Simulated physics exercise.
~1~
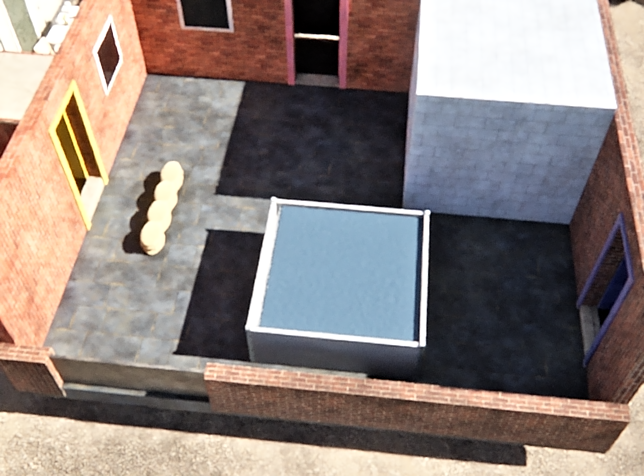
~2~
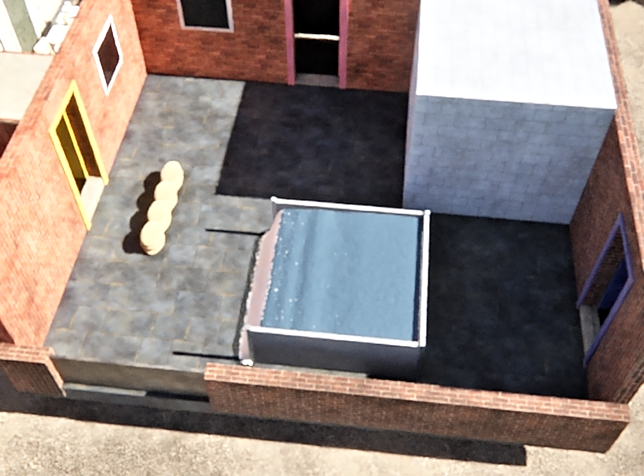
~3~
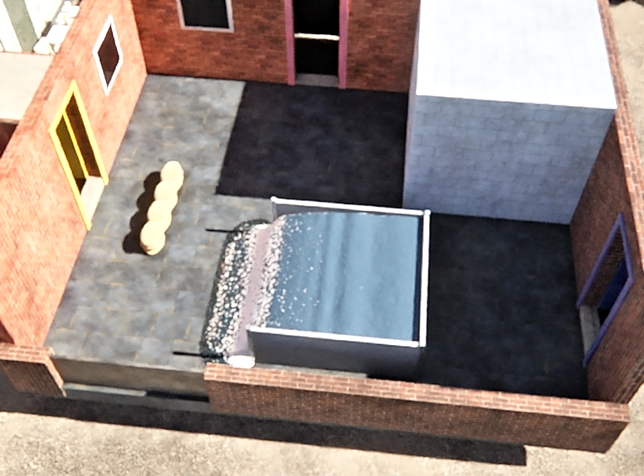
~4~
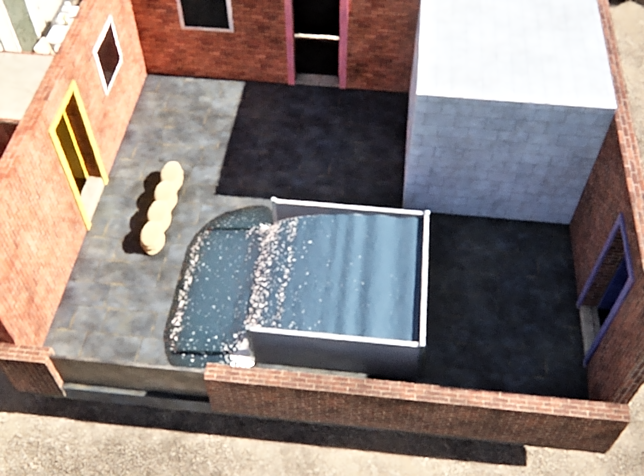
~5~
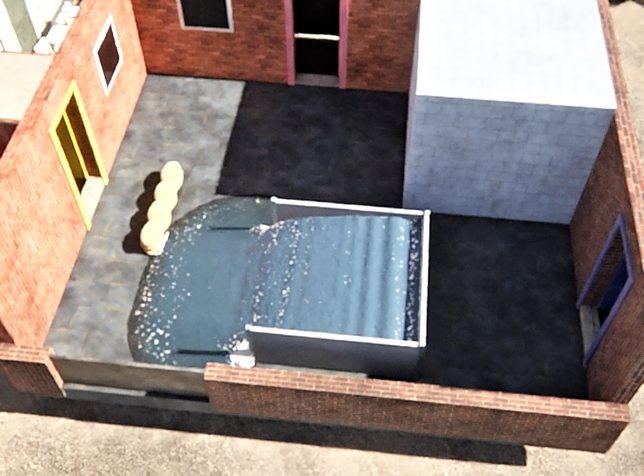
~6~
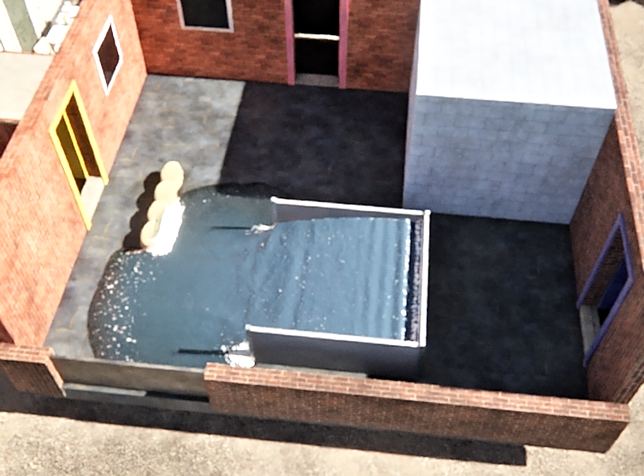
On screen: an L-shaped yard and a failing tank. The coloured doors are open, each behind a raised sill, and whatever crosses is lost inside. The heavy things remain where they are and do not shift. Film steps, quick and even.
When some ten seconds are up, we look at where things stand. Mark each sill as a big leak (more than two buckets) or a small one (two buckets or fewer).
Pink door: Big; blue door: Small; yellow door: Small.
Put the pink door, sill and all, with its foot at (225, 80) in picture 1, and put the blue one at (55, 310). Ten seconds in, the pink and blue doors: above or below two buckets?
As I read it, the pink door overshoots, and the blue door overshoots.
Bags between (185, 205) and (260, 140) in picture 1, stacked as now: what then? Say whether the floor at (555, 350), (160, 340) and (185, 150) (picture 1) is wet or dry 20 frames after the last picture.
Taking the three spots in order: Untouched, swamped, swamped.
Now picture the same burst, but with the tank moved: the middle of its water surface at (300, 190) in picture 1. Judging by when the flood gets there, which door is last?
It's the door marked blue, as it turns out.
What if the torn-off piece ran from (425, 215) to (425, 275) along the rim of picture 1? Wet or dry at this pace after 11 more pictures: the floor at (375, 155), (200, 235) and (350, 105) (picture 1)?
Taking each in turn, they come out kept dry, kept dry, kept dry.
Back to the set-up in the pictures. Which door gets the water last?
It's the door marked blue.
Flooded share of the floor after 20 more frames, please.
That works out to some 60 in a hundred.
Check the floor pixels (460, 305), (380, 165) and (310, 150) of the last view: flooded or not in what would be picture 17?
One after the other: No water, dry, dry.
A moment on, water covers 30 % of the floor; the pink door not reached, the blue door not reached, the yellow door wet at the sill, nothing in.
Next, water covers 45 % of the floor; the pink door not reached, the blue door not reached, the yellow door wet at the sill, nothing in.
Then, water covers 60 % of the floor; the pink door under two buckets in, the blue door not reached, the yellow door wet at the sill, nothing in.
Later, water covers 80 % of the floor; the pink door over two buckets in, the blue door wet at the sill, nothing in, the yellow door under two buckets in.
In the end, water covers 95 % of the floor; the pink door far over two buckets in, the blue door wet at the sill, nothing in, the yellow door under two buckets in.
